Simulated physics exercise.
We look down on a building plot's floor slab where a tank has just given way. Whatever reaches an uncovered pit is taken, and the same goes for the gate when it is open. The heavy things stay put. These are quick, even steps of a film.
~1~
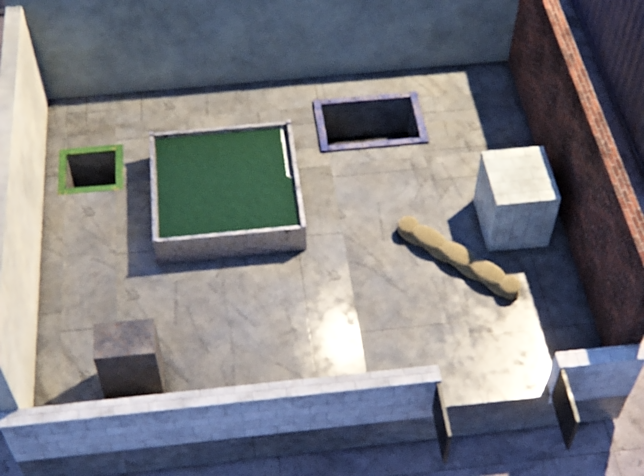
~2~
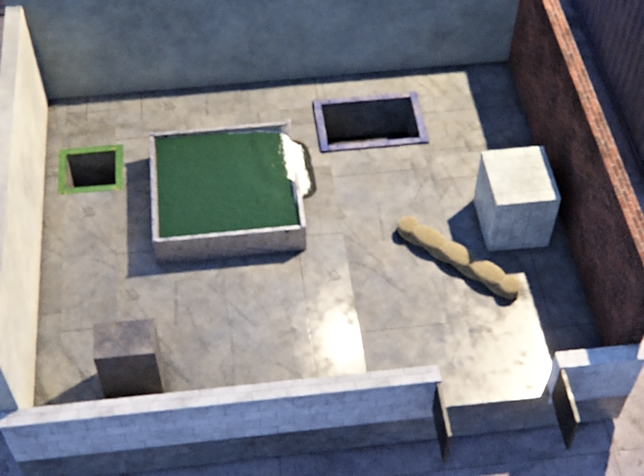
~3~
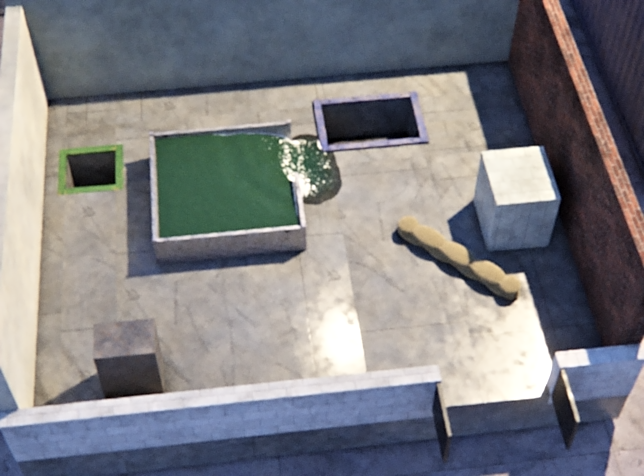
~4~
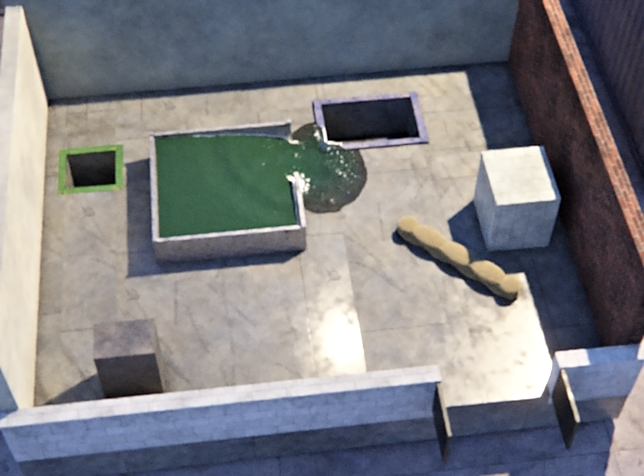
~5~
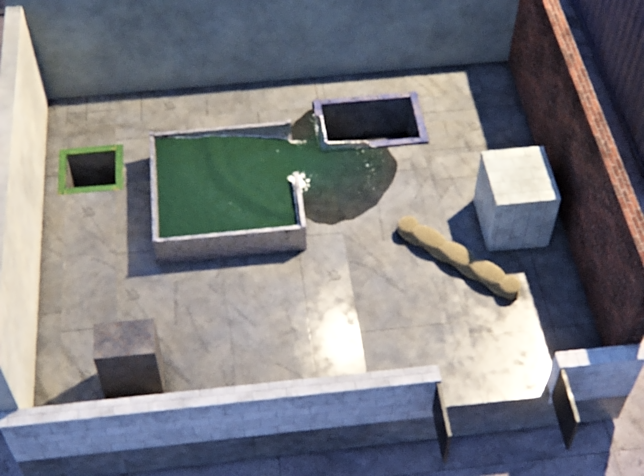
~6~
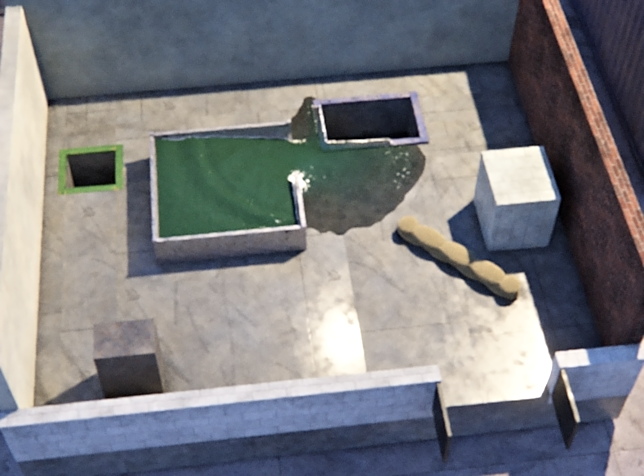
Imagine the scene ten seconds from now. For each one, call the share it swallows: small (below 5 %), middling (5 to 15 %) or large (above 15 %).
Calls: Gate - small; green pit - small; blue pit - large.
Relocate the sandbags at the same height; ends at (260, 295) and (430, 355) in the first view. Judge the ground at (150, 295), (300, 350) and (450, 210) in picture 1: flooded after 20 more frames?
The three places, in the order given, end up spared, spared and drenched.
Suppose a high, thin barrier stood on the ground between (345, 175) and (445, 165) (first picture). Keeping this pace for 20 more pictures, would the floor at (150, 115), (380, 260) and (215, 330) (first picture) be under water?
Going spot by spot: High and dry, then drenched, then high and dry.
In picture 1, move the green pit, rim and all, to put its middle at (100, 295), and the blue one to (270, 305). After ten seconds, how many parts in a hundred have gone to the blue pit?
Share for blue: 0 in a hundred.
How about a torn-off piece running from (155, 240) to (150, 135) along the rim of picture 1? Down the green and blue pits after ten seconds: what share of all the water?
Green takes 45 in a hundred, blue takes 0 in a hundred.
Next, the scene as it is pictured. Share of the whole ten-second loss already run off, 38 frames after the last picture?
Near 75 in a hundred.
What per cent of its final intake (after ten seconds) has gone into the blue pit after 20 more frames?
Estimate: Roughly 65 %.
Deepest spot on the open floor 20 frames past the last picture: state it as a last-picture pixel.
Close to (544, 190).
A moment on, water covers 15 % of the floor; the gate 0 %, the green pit 0 %, the blue pit 4 %.
Next, water covers 20 % of the floor; the gate 0 %, the green pit 0 %, the blue pit 9 %.
Then, water covers 25 % of the floor; the gate 0 %, the green pit 0 %, the blue pit 14 %.
Later, water covers 35 % of the floor; the gate 0 %, the green pit 0 %, the blue pit 19 %.
In the end, water covers 60 % of the floor; the gate 2 %, the green pit 1 %, the blue pit 23 %.
